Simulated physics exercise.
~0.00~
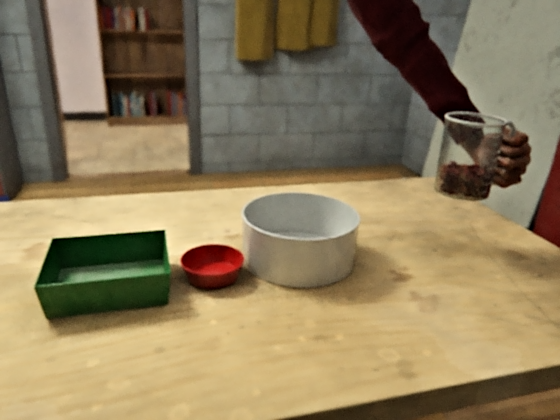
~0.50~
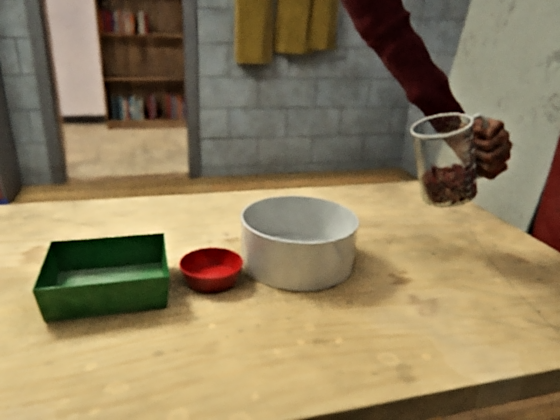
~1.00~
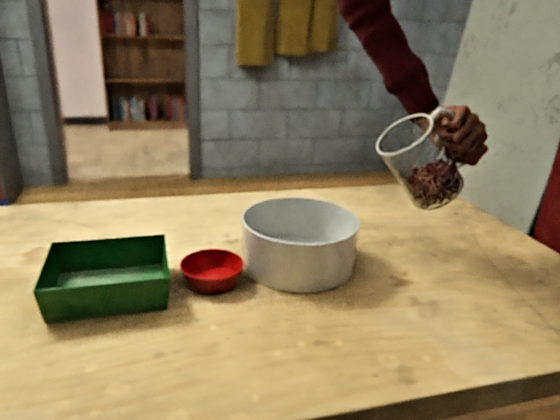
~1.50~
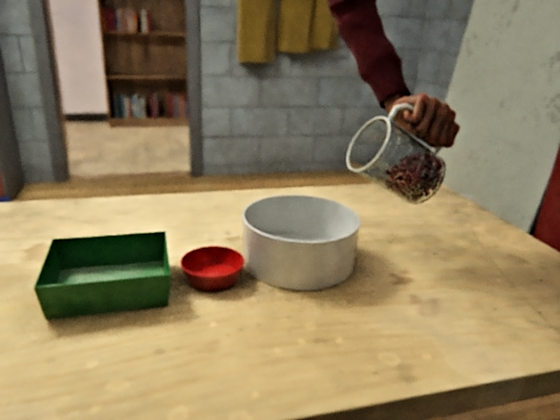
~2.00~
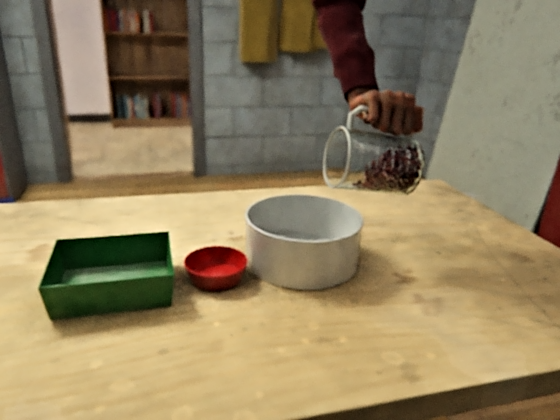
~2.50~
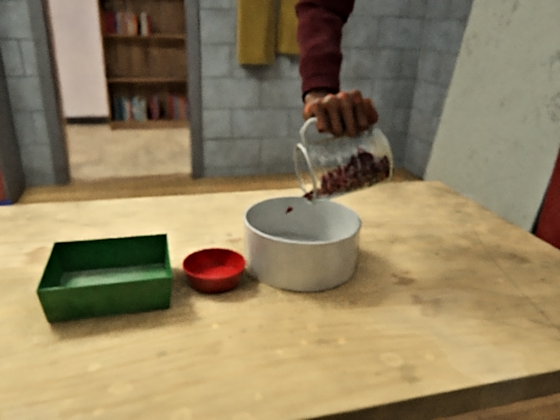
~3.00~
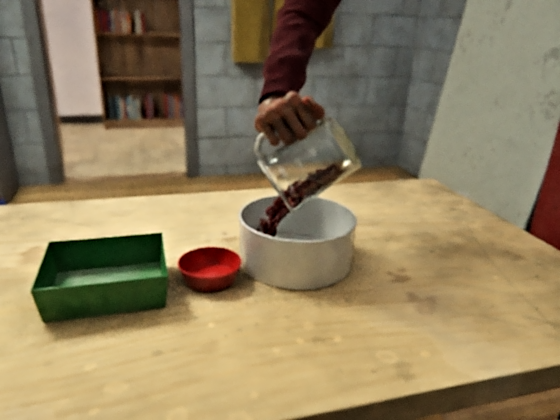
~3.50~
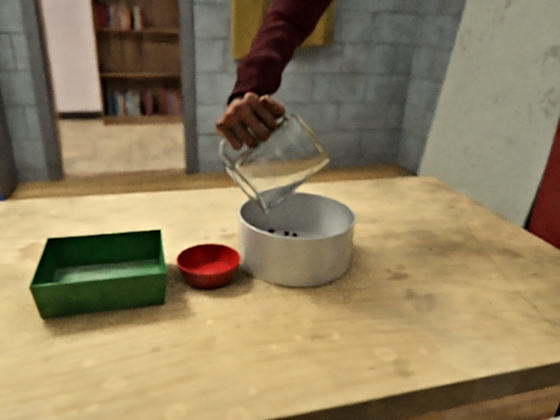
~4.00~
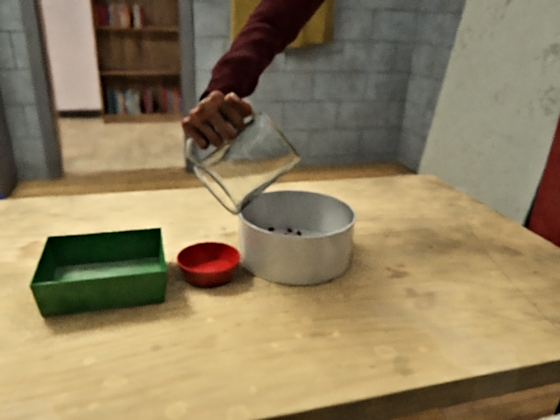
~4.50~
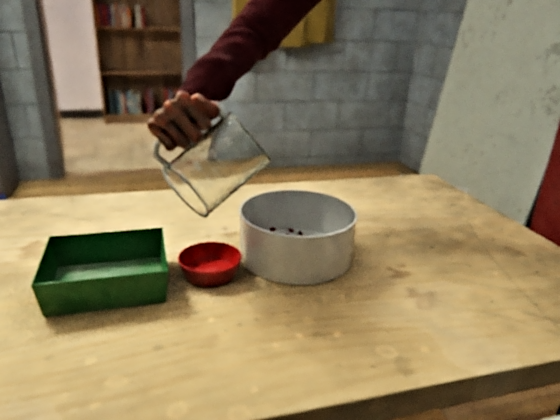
A clear glass jug of dark red beans, held by a hand in a maroon sleeve, hangs over the right side of a pale wooden table, seen from the front and slightly above in a grey-walled room with a bookcase behind. On the table stand a green rectangular tin at left, a small red dish, and a wide white pot. The jug moves steadily left, tipping further as it goes. Above the pot, beans trickle out, then pour down in a stream. Emptied, the jug continues left, tilted mouth-down over the red dish, while the beans rest in the pot and the other containers receive none.
